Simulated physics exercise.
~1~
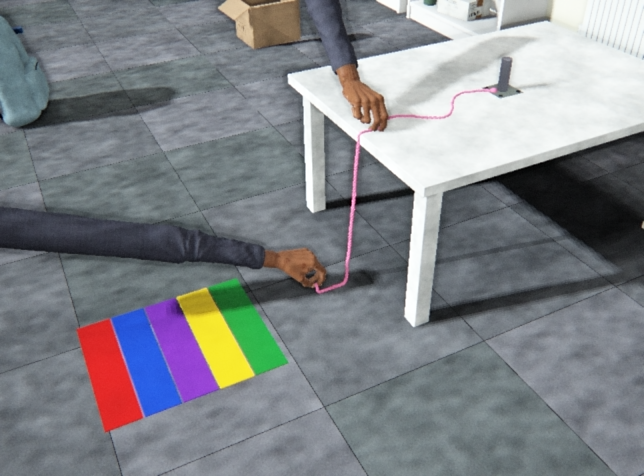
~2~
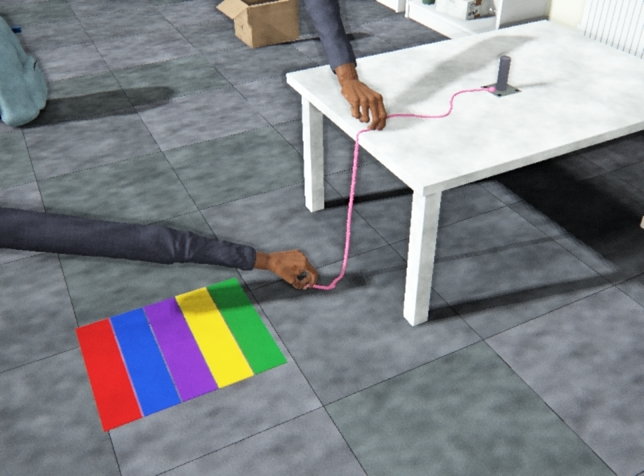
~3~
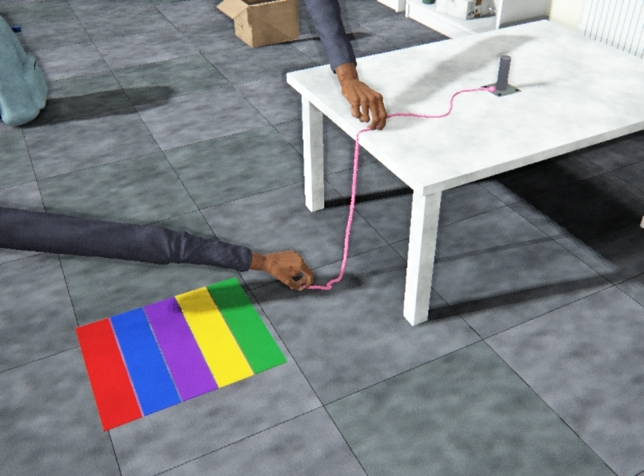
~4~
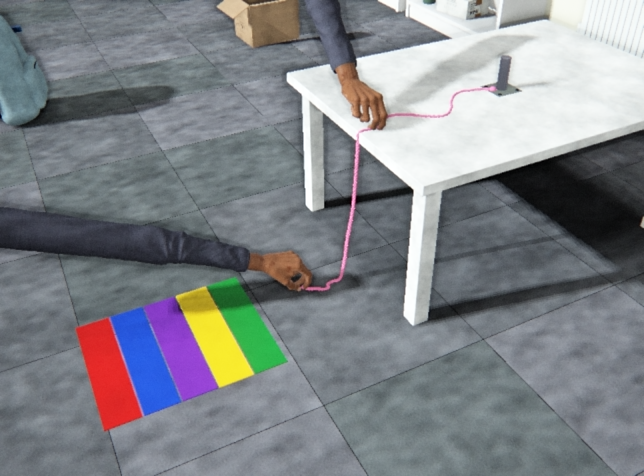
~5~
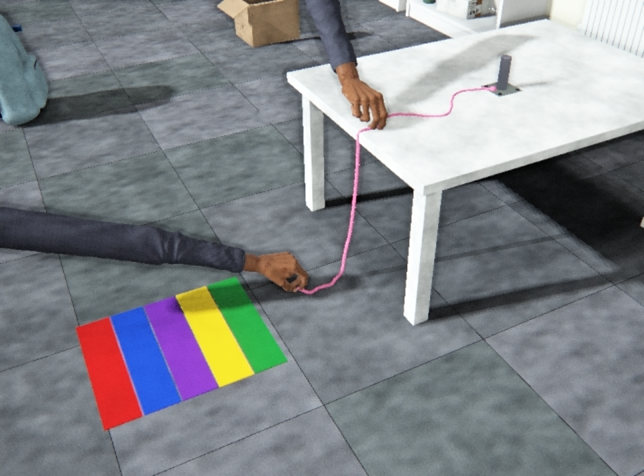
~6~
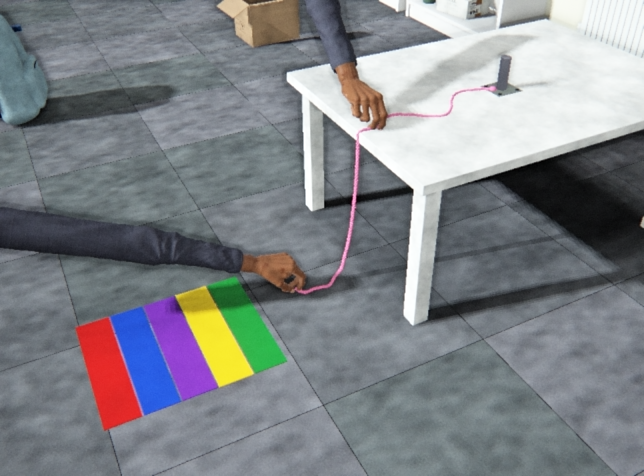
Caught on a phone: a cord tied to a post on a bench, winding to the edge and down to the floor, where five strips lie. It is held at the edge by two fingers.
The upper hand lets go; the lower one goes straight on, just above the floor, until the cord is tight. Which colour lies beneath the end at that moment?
Purple.
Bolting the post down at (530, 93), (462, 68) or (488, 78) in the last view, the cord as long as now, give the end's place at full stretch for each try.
Going by the last picture, roughly (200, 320), (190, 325) and (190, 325).
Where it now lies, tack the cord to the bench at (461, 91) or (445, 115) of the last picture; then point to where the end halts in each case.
Roughly (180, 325) and (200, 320).
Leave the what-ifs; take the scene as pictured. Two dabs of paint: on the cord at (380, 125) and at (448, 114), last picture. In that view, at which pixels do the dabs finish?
In that view they reach (354, 137) and (423, 111).
Soon after, end near (240, 307); over green.
Then, end near (199, 321); over yellow.
At full stretch, end near (175, 329); over purple. It gets as far as the purple strip.
